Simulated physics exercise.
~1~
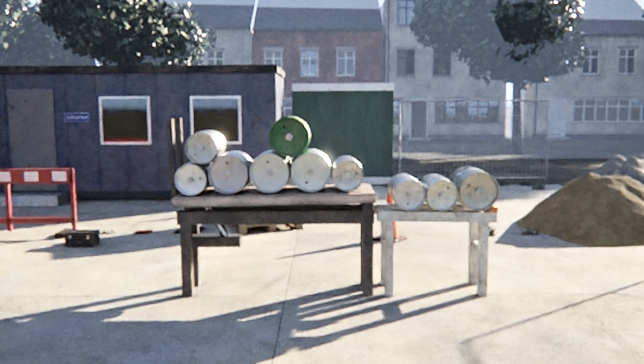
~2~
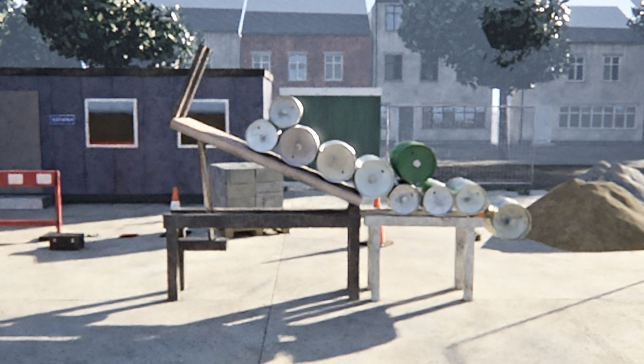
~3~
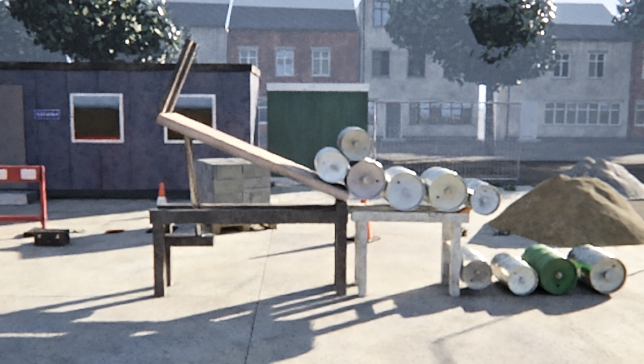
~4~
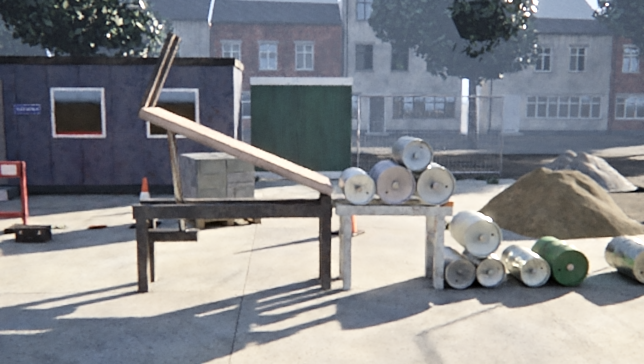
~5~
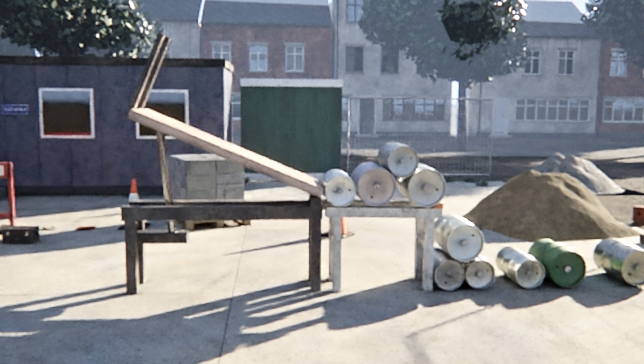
A pile of pale kegs with a green one on top rolled right as the dark table's top tipped up, and several, including the green one, dropped off the rack's far end onto the ground, while a few stayed on the rack.
